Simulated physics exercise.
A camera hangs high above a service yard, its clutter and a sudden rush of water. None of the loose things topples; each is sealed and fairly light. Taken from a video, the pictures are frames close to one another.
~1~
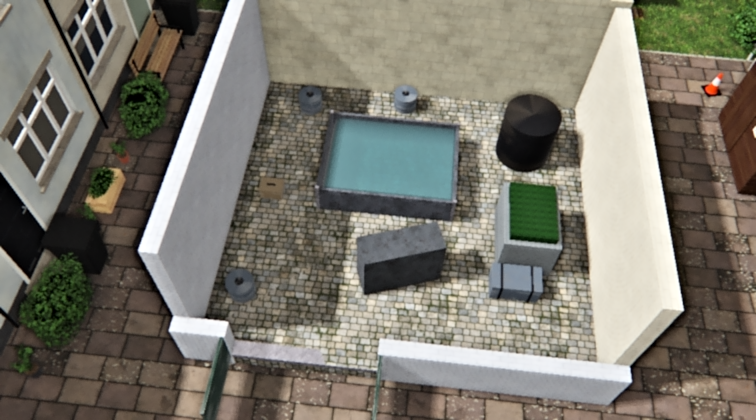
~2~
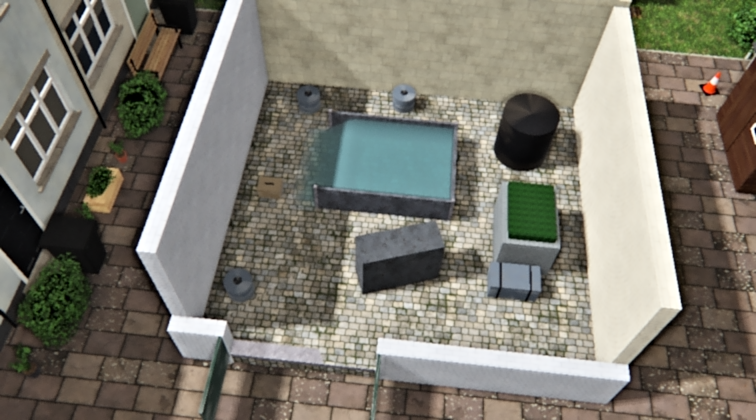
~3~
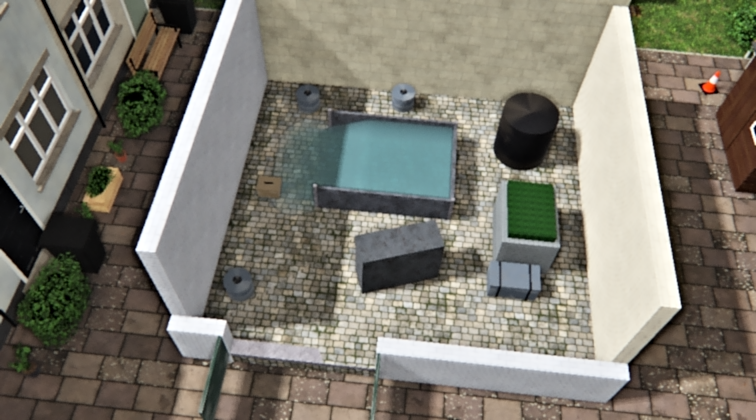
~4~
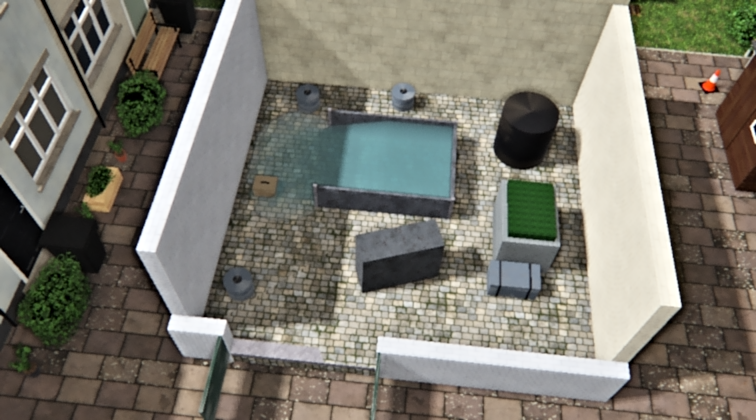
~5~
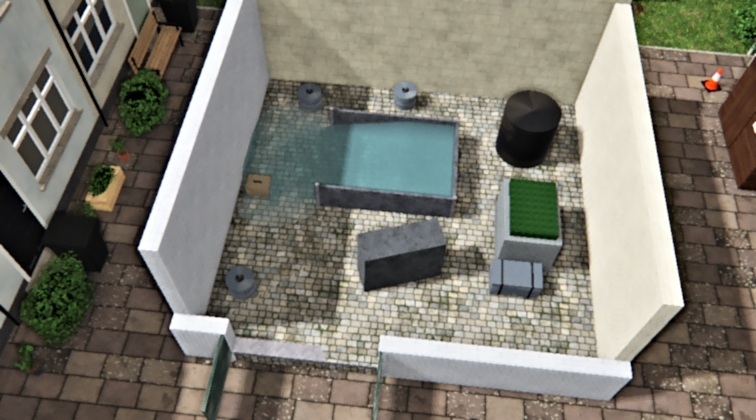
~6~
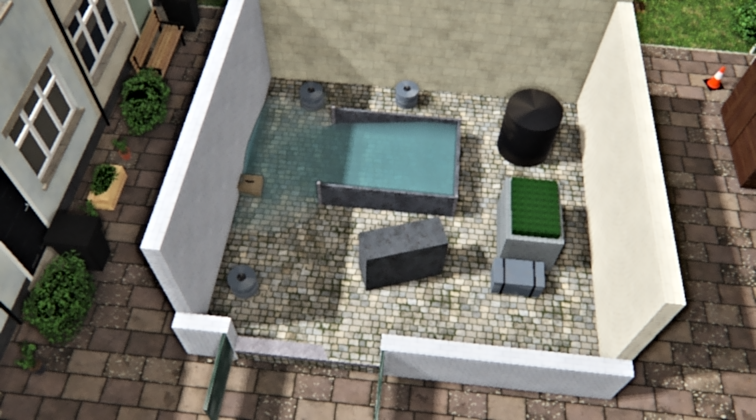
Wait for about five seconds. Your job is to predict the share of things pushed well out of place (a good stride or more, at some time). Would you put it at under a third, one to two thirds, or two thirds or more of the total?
I would put it at two thirds or more of the total.
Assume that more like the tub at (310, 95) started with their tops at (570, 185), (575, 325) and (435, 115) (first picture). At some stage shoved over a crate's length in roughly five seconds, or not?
Taking them one at a time: Remains close, then remains close, then gets driven off.
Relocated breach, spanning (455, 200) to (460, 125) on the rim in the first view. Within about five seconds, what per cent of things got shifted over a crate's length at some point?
That works out to about 40 per cent of them.
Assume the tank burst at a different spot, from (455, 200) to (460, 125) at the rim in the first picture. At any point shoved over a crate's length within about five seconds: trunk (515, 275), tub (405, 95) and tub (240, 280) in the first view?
Result per item - displaced that far / displaced that far / short of that distance.
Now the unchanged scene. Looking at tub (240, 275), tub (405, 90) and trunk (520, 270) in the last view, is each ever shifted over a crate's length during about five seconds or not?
Sequence check gives past that mark, next past that mark, finally below that mark.
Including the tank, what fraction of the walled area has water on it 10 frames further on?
I'd estimate around 35 percent.
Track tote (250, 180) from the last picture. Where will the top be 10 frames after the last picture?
Position: About (285, 287).
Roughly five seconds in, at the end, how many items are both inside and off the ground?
That adds up to 0.
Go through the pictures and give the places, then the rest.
A tote at (271, 185), on the bottom; a tub at (406, 94), on the bottom; 0 of 5 have shifted, in the first frame.
A tote at (270, 184) rests on the ground; a tub at (404, 93), on the bottom; 0 of 5 have shifted, in the second frame.
A tote at (269, 183) rests on the ground; a tub at (404, 92), on the bottom; 0 of 5 have shifted, in the third frame.
A tote at (265, 183), on the bottom, close to its start; a tub at (404, 91) rests on the ground; 1 of 5 have shifted, in the fourth frame.
A tote at (258, 182) rests on the ground, close to its start; a tub at (406, 90) rests on the ground; 1 of 5 have shifted, in the fifth frame.
A tote at (250, 182), on the bottom, a stride from its start; a tub at (407, 89) rests on the ground; 1 of 5 have shifted, in the sixth frame.
A moment on, 1 of 5 are well off their spots; 1 afloat.
Next, 1 of 5 are well off their spots; 0 afloat.
Later, 4 of 5 are well off their spots; 0 afloat.
In the end, 4 of 5 are well off their spots, and 4 have been at some point; 0 afloat.
